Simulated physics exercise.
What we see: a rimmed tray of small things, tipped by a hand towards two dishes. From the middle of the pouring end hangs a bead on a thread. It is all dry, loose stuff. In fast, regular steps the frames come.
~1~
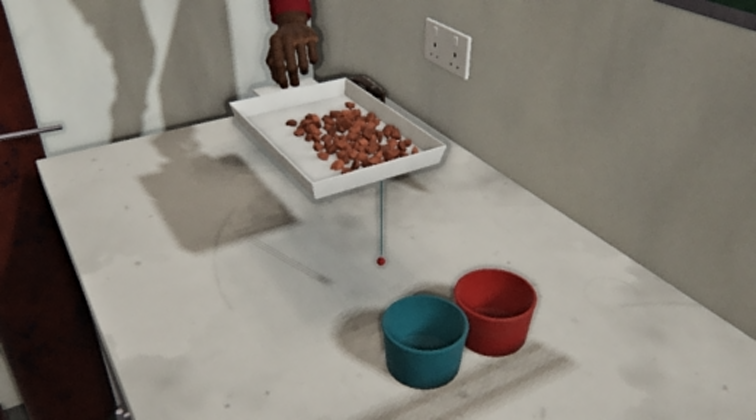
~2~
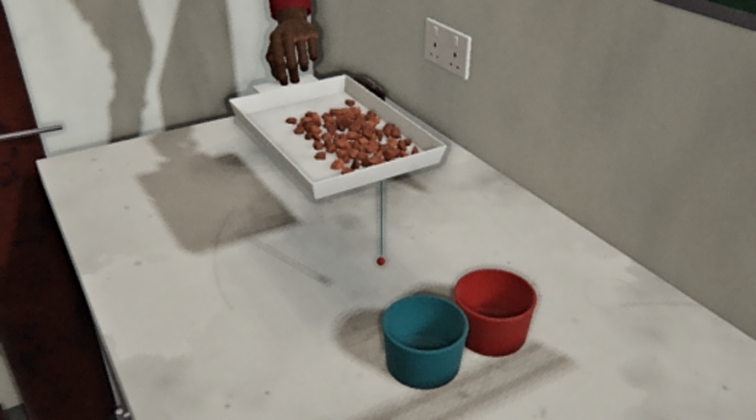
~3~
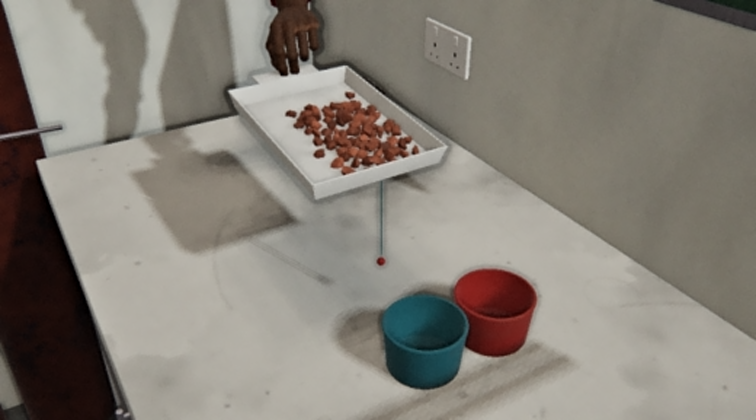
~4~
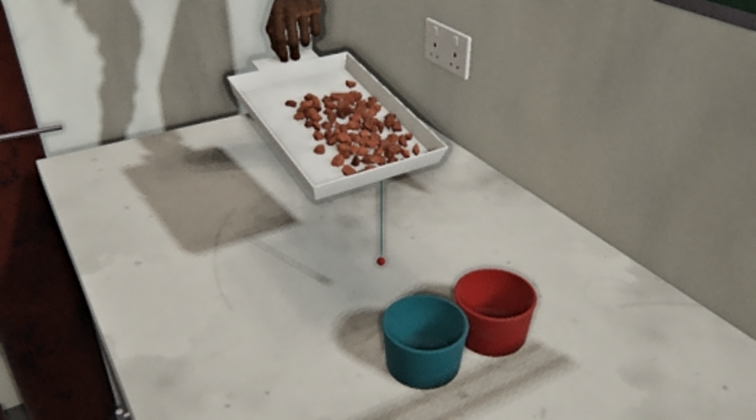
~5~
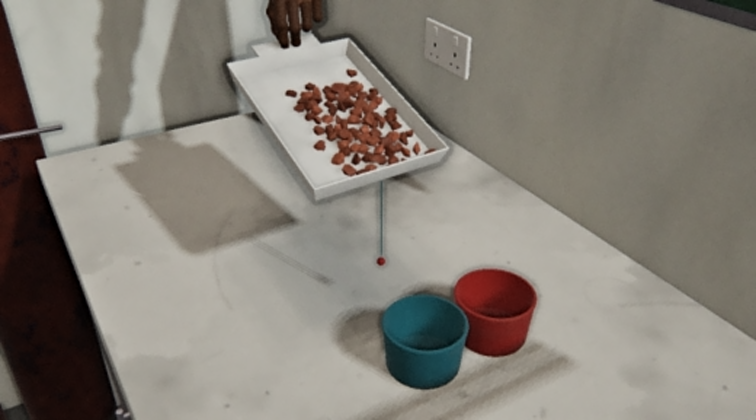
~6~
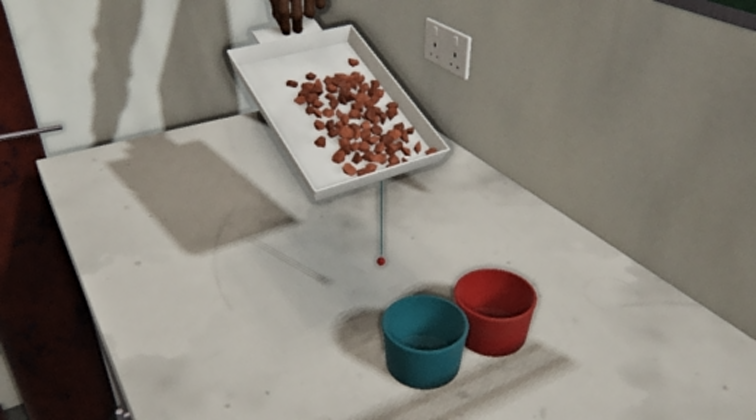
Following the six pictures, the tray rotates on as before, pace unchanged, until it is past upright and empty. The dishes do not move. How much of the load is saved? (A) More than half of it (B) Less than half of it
(B) Less than half of it.
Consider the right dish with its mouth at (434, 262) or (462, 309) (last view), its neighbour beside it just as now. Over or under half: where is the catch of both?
First try: A minority; second try: A minority.
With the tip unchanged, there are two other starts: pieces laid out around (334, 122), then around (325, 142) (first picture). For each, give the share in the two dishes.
About 30 % and 30 %.
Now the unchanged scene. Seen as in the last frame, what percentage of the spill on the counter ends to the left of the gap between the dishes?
Near 90 %.
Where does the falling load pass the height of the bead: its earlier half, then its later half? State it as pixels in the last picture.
(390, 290) for the early half, (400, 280) for the late half.
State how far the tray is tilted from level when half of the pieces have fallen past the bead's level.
That happens at close to 105 degrees.
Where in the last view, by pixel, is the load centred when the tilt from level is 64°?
The load is centred near (380, 151).
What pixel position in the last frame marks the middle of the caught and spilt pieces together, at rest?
I'd mark it at roughly (399, 343).
Just after the last frame, tray tipped steeply; every one on the tray.
A moment on, tray tipped past a quarter turn; roughly a third on the tray; about a tenth in the left dish; about a tenth in the right dish; roughly a quarter outside both; about a tenth in the air.
Further on, tray tipped past a quarter turn; roughly a quarter in the left dish; about a tenth in the right dish; the larger part outside both.
When it is over, tray tipped past a quarter turn; roughly a quarter in the left dish; about a tenth in the right dish; the larger part outside both.
